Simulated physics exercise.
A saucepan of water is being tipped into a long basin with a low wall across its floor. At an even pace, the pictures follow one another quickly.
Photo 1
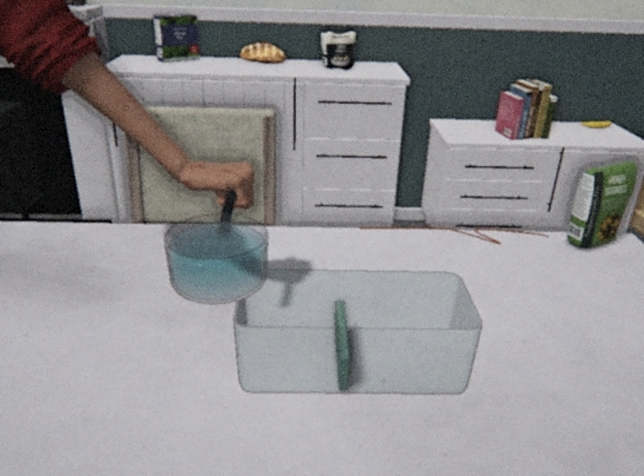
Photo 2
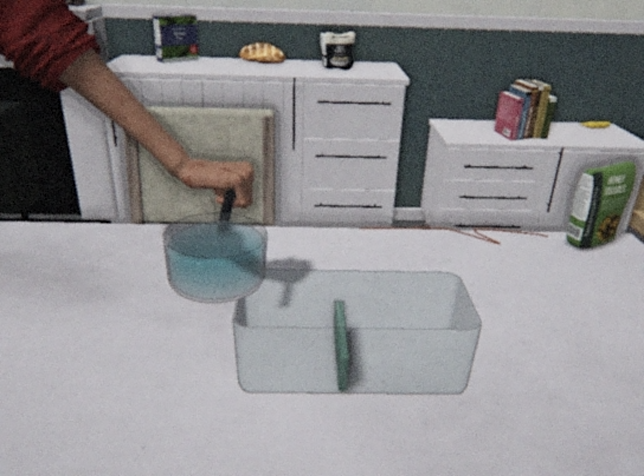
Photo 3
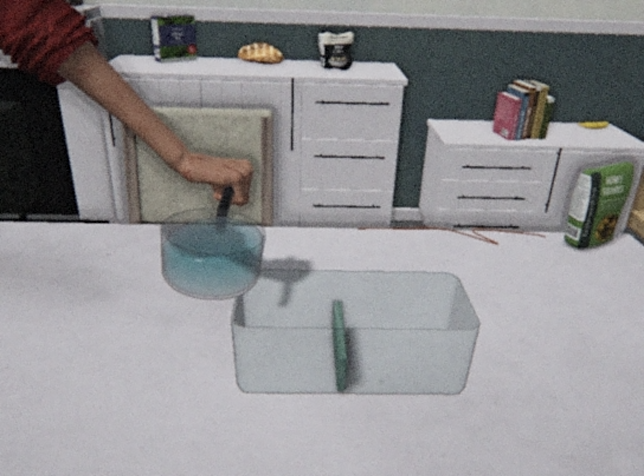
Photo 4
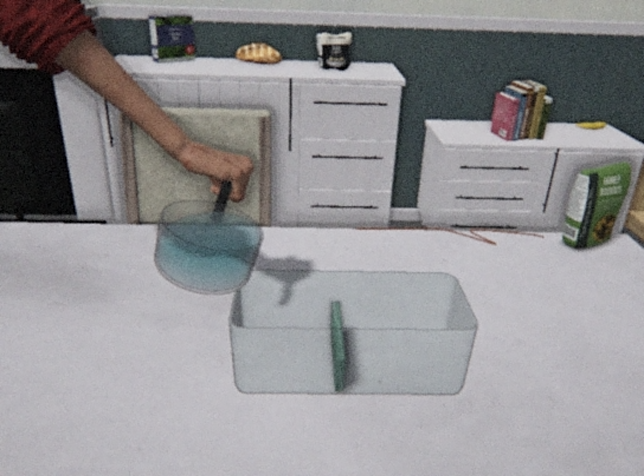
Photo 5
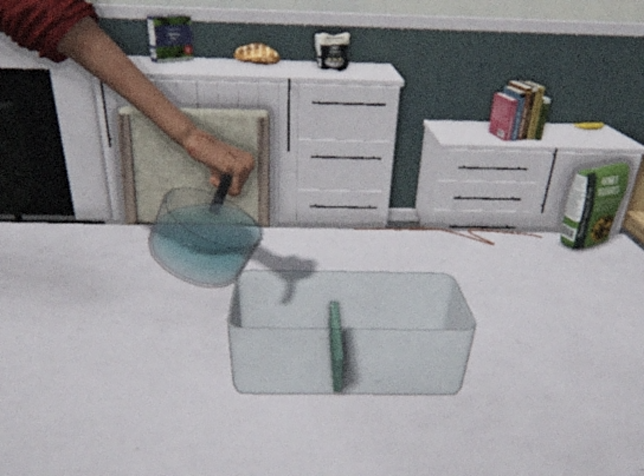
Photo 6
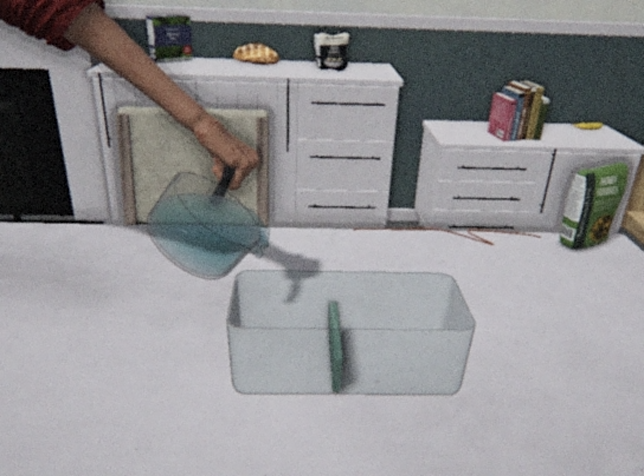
A hand held a clear pan of blue water above a white counter, near a long see-through basin with a green divider, then gradually tilted the pan to the right.
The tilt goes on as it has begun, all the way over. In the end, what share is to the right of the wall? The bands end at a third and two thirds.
The share right of the wall is the middle band, one third to two thirds.
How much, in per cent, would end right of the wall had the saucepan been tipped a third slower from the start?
Share on the right: Some 45 percent.
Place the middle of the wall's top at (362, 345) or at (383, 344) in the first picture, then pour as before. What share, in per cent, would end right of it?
30 % and 20 %, roughly.
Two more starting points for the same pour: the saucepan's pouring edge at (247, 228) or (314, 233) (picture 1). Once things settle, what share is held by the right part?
It comes out at around 20 percent and then around 85 percent.
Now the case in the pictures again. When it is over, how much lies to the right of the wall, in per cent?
55 in a hundred.
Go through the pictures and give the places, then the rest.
In the first frame, it leans 0°; its right rim is at (267, 237); the water meets the walls at (170, 239) and (266, 242); the long basin's rim runs from (239, 297) to (471, 300); the wall's top is at (342, 329).
In the second frame, it leans 2°; its right rim is at (267, 237); the water meets the walls at (169, 239) and (265, 240).
In the third frame, it leans 7°; its right rim is at (265, 238); the water meets the walls at (165, 237) and (263, 236).
In the fourth frame, it leans 15°; its right rim is at (262, 238); the water meets the walls at (161, 230) and (262, 234); 1 per cent is over the edge.
In the fifth frame, it leans 25°; its right rim is at (260, 238); the water meets the walls at (158, 219) and (259, 232); 3 per cent is over the edge.
In the sixth frame, it leans 38°; its right rim is at (259, 239); the water meets the walls at (156, 204) and (248, 224); 6 per cent is over the edge.
A moment on, the saucepan is tipped right over and 24 per cent is still to pour, 18 is left of the wall and 1 right of it.
Next, the saucepan is tipped right over and 0 per cent is still to pour, 31 is left of the wall and 64 right of it.
Then the saucepan is tipped right over and 0 per cent is still to pour, 38 is left of the wall and 44 right of it.
Later the saucepan is tipped right over and 0 per cent is still to pour, 43 is left of the wall and 54 right of it.
Finally, 43 per cent lies left of the wall, 54 right of it and 3 outside.
